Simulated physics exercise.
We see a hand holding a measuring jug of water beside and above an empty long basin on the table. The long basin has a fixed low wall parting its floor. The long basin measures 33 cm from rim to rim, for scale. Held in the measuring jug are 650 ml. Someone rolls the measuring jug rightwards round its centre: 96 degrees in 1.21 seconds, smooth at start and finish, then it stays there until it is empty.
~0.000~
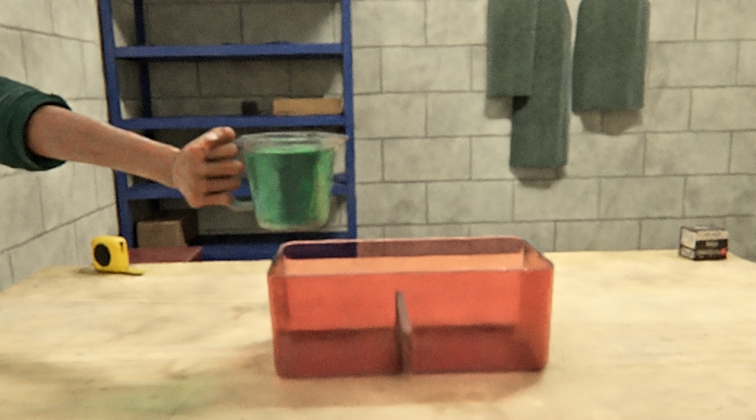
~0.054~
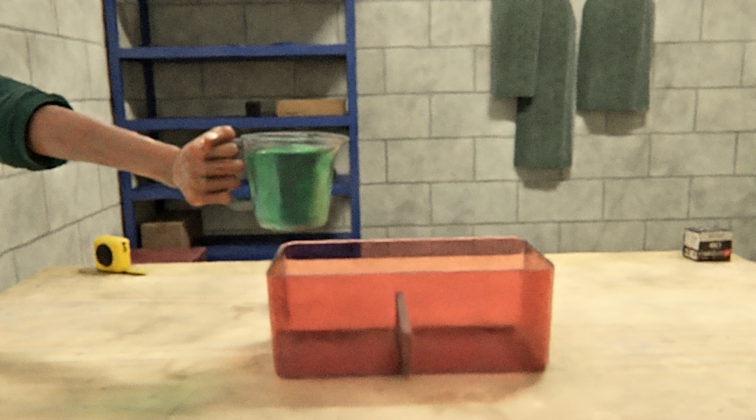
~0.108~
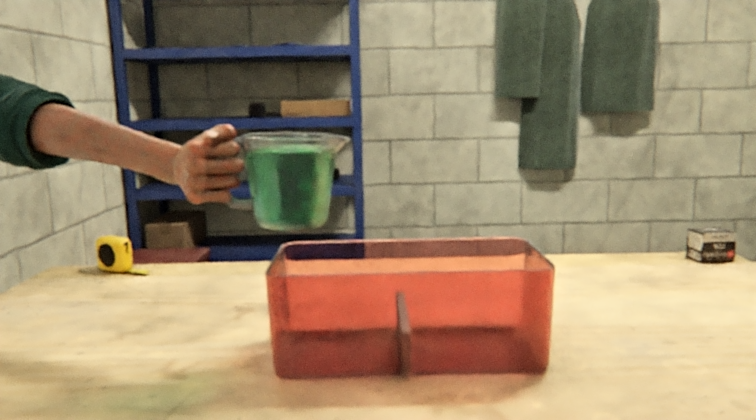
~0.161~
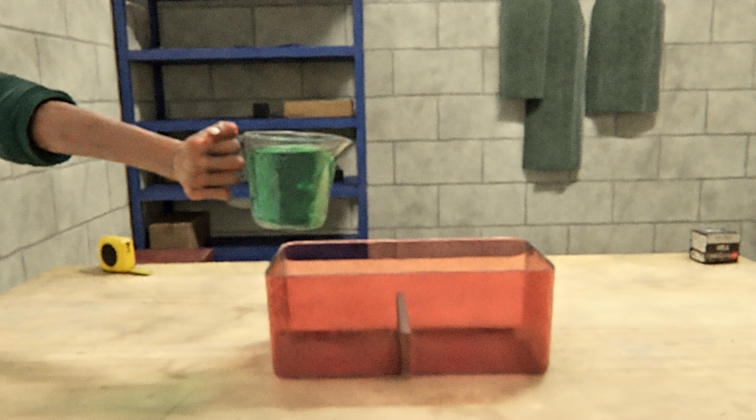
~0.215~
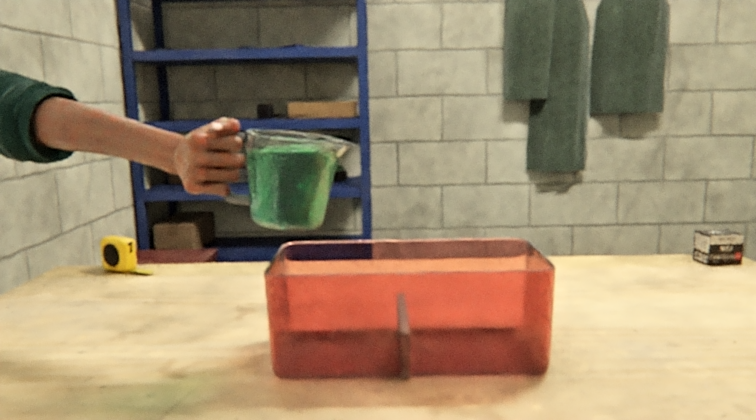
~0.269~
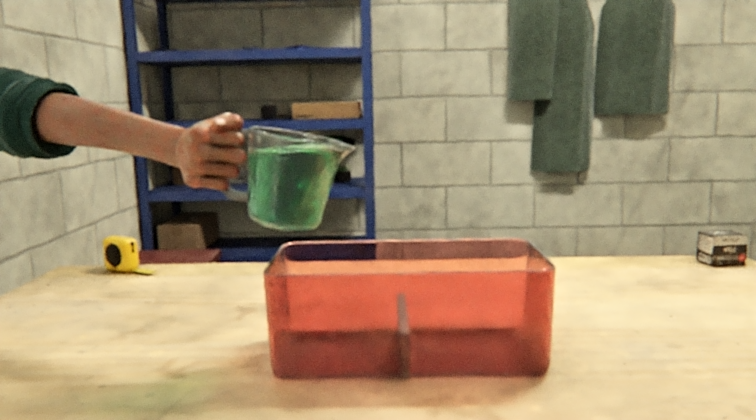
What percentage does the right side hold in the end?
About 43 per cent.
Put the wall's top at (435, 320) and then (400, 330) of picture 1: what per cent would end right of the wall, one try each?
Around 5 and 60 percent, in that order.
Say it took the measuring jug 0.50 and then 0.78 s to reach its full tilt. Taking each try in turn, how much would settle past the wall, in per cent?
Near 25 in a hundred on the first go and near 30 in a hundred on the second.
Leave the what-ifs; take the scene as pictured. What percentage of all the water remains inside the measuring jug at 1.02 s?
Around 24 percent of it.
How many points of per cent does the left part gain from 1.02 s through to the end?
That amounts to roughly 32 per cent of the whole.
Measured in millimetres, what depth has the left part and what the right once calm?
Some 16 mm on the left and some 10 mm on the right.
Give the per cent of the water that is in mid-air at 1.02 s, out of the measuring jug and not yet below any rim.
I'd say some 12 per cent is in the air.
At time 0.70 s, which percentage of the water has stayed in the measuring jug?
Some 76 % of it is still there.
By 0.70 s the tilt is 60° and 75 per cent is still to pour, 2 is left of the wall and 8 right of it.
By 1.02 s the tilt is 90° and 24 per cent is still to pour, 25 is left of the wall and 39 right of it.
By 1.35 s the tilt is 96° and 2 per cent is still to pour, 54 is left of the wall and 43 right of it.
By 1.71 s the tilt is 96° and 0 per cent is still to pour, 57 is left of the wall and 43 right of it.
At rest 57 per cent lies left of the wall, 43 right of it and 0 outside.
